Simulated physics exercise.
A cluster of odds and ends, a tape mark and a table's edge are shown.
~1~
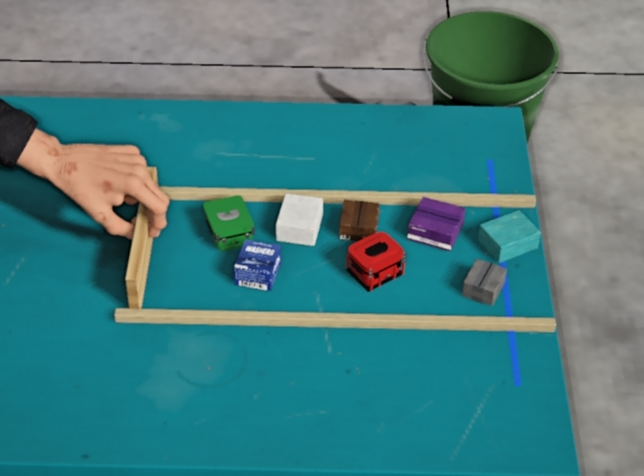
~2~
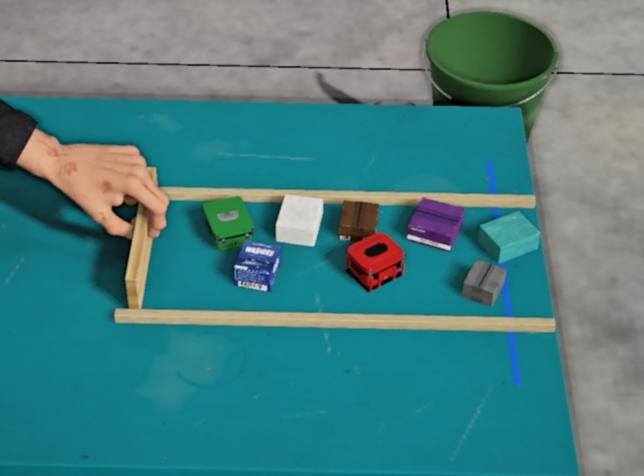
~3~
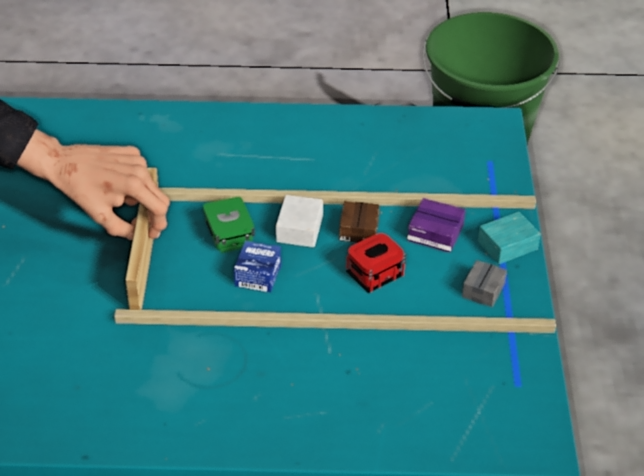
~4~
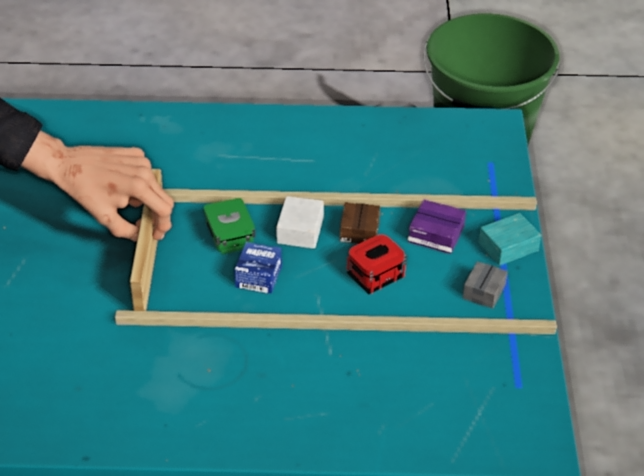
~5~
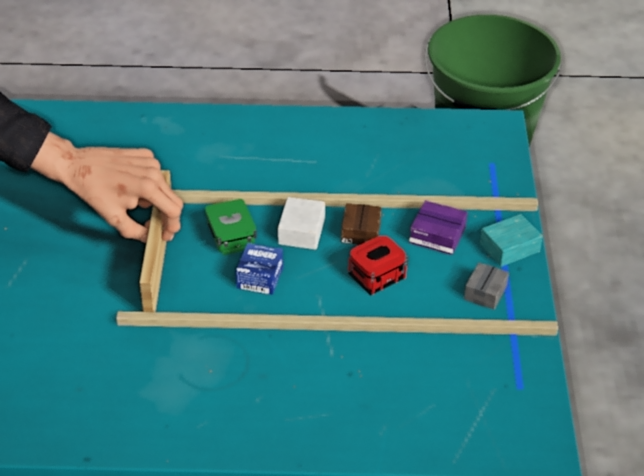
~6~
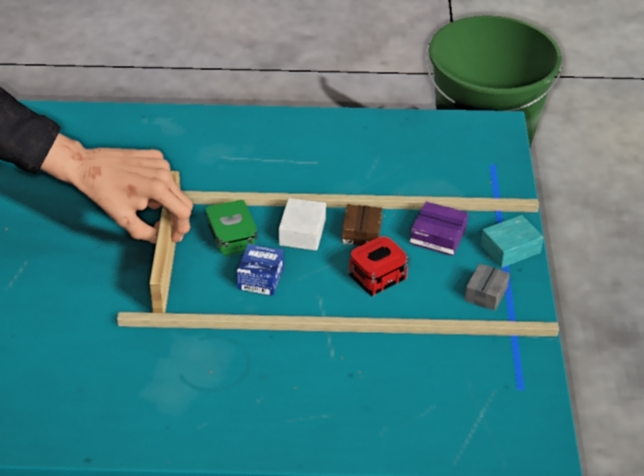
The clip shows a hand holding a wooden board upright between two wooden strips on a teal table, left of several small coloured boxes and blocks; the hand then slides the board slightly right while the objects stay still.
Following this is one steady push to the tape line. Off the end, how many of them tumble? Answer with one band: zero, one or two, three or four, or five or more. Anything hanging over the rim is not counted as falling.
Five or more.
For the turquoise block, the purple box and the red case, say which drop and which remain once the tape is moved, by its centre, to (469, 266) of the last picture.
Okay, the turquoise block plunges, the purple box plunges, and the red case sits tight.
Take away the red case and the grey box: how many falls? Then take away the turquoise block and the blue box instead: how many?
The first count is 4 and the second is 4.
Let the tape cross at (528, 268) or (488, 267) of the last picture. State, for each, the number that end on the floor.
6 and 4.
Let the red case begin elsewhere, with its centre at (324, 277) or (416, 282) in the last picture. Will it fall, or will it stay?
Taking the places in order, it sits tight; it ends up off.
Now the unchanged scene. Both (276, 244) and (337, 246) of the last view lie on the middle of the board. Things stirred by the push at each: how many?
Respectively 4 and 7.
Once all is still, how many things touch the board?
Looks like 2 of them, all told.
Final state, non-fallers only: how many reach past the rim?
I'd say 0 of them.
A little later, none off yet; turquoise block at rest near (512, 241); grey box at rest near (487, 287); purple box at rest near (439, 228).
Next, none off yet; turquoise block shifted about its own width near (545, 243); grey box at rest near (487, 287); purple box shifted about its own width near (495, 222).
Later still, two off so far; turquoise block fallen; grey box shifted about its own width near (545, 304); purple box on its side near (574, 283).
When it is over, the number that fall off is five or more; down, white block, brown box, red case, purple box, grey box and turquoise block.
